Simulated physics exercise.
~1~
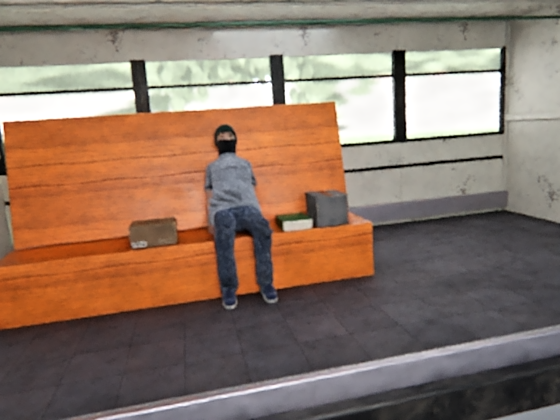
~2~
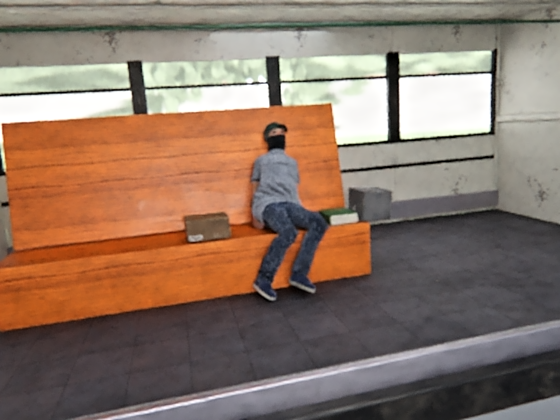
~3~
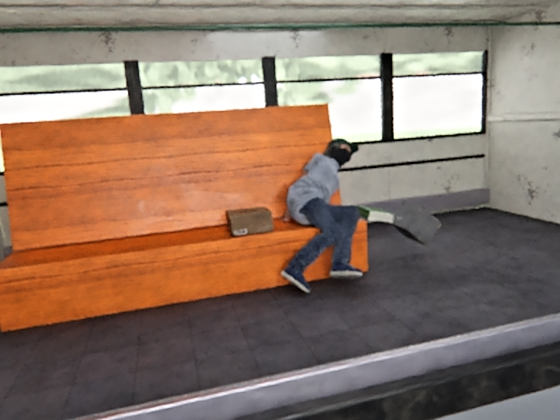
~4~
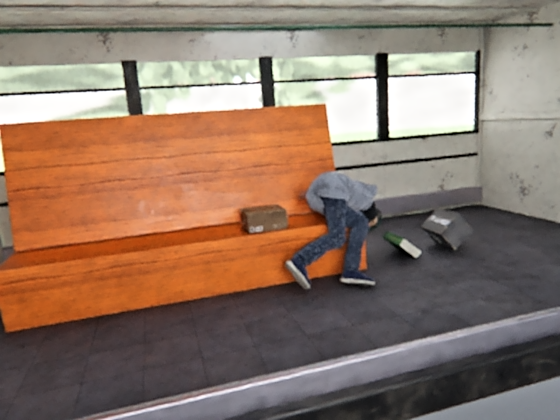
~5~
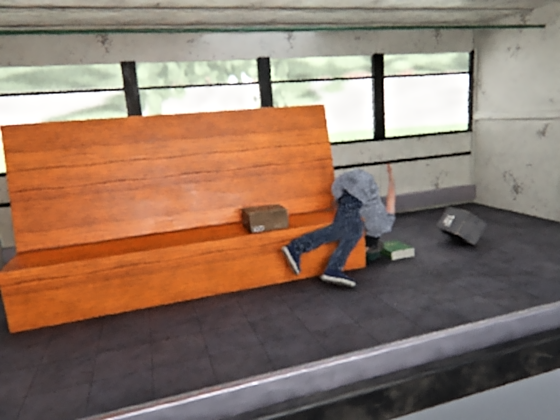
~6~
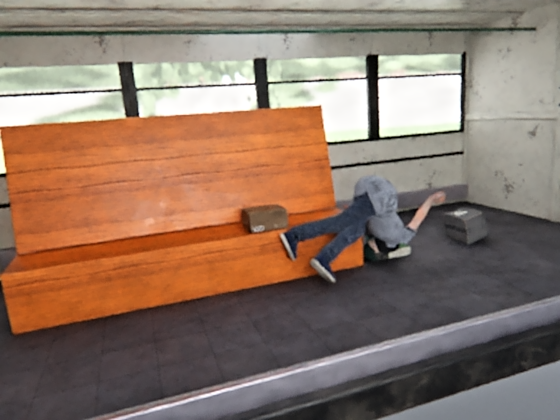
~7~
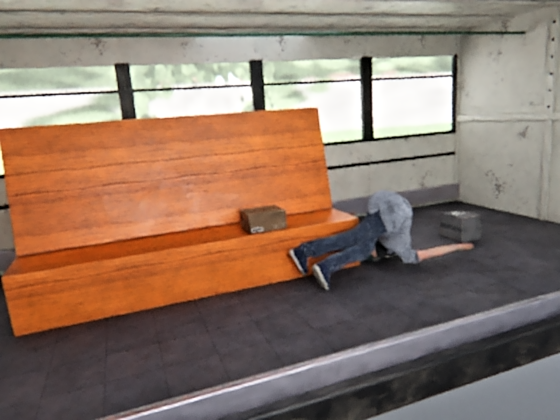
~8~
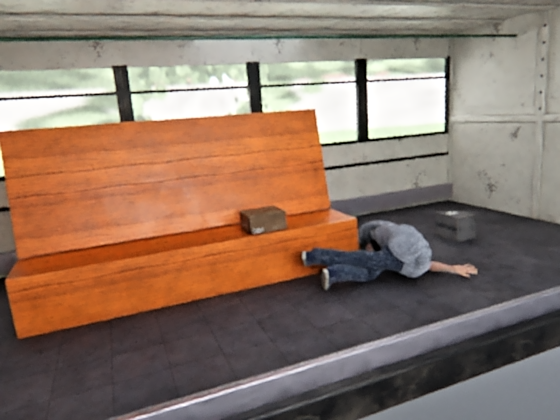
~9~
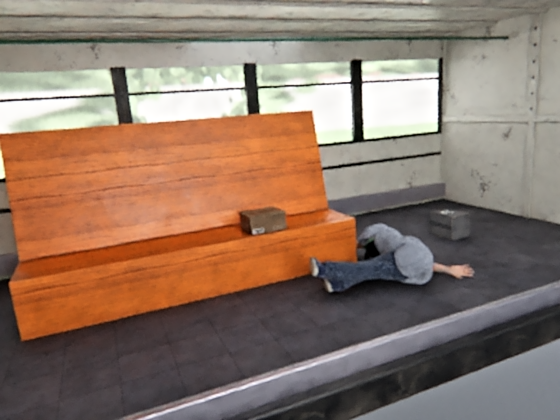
Inside a rail car, seen from the front with the view drifting slightly, a commuter in a grey shirt, jeans and dark face covering sits slumped on a long orange bench beneath a row of windows. A brown carton rests to the left, with a green folder and a grey holdall to the right. All slide right along the seat, and the holdall drops off the end, followed by the folder. The carton stops on the seat while the commuter tips headfirst over the end, arm trailing. The commuter finishes curled on the dark floor, near the holdall, the folder out of sight.
